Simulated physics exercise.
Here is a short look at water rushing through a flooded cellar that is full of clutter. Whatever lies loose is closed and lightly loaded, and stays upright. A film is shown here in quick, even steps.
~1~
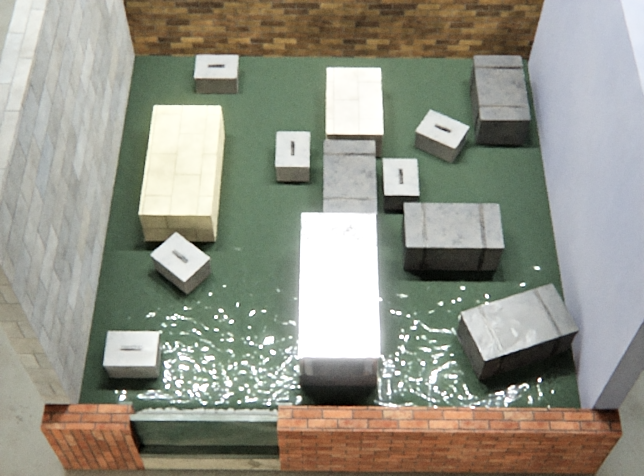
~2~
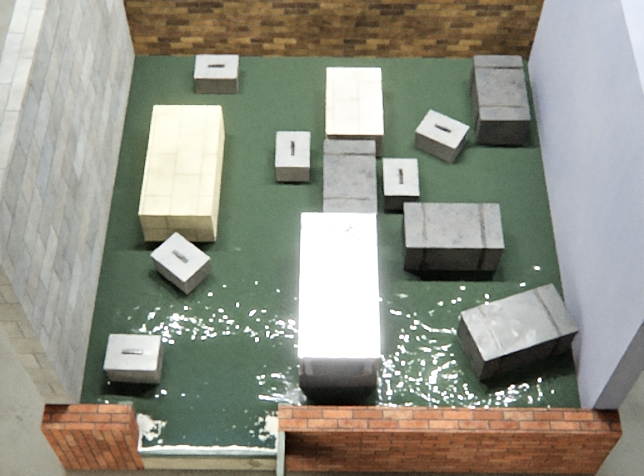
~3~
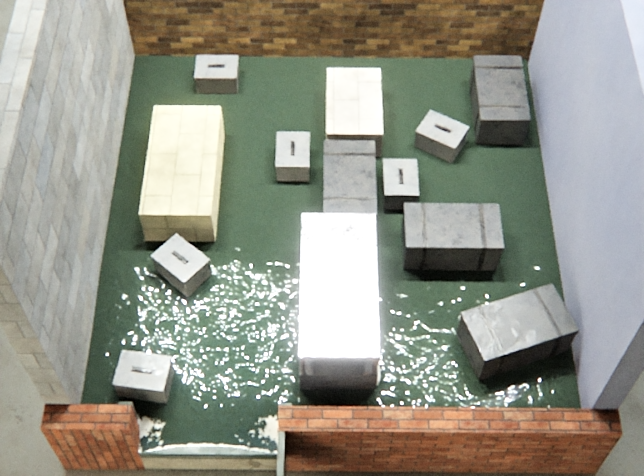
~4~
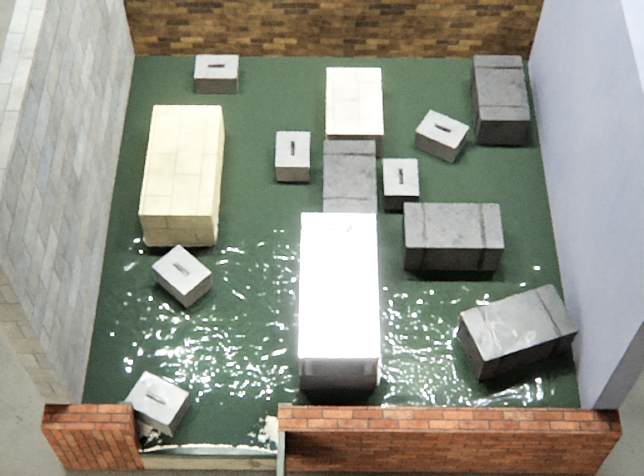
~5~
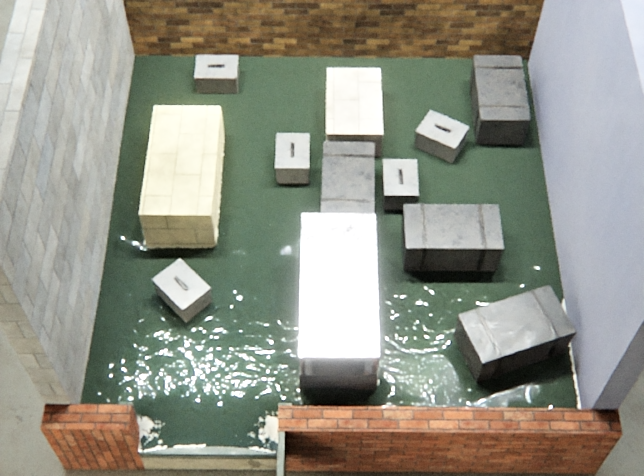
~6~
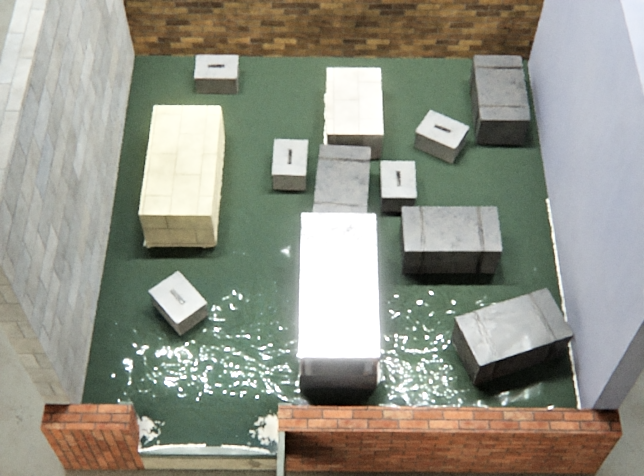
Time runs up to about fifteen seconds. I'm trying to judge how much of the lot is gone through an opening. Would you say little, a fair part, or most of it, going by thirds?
I'd say little - under a third.
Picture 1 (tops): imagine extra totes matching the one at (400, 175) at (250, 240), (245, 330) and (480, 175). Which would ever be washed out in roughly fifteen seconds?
Exits, exits, remains.
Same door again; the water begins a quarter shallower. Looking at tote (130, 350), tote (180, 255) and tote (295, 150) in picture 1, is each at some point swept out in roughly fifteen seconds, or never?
Well, in turn they're removed, removed and removed.
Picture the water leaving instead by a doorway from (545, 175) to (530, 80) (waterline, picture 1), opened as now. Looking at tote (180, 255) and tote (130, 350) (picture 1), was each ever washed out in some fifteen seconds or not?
First object: Never leaves; second object: Never leaves.
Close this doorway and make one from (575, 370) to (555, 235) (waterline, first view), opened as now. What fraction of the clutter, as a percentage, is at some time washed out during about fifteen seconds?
By my count it's 70 percent.
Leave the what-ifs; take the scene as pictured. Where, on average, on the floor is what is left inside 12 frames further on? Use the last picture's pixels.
Roughly (342, 223).
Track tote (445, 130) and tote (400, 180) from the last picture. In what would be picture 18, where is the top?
(402, 159) and (313, 193), roughly.
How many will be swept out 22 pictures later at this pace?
My count is 3.
A moment on, 1 of 10 are out; 9 afloat.
Next, 2 of 10 are out; 8 afloat.
Later, 3 of 10 are out; 7 afloat.
In the end, 3 of 10 are out; 7 afloat.
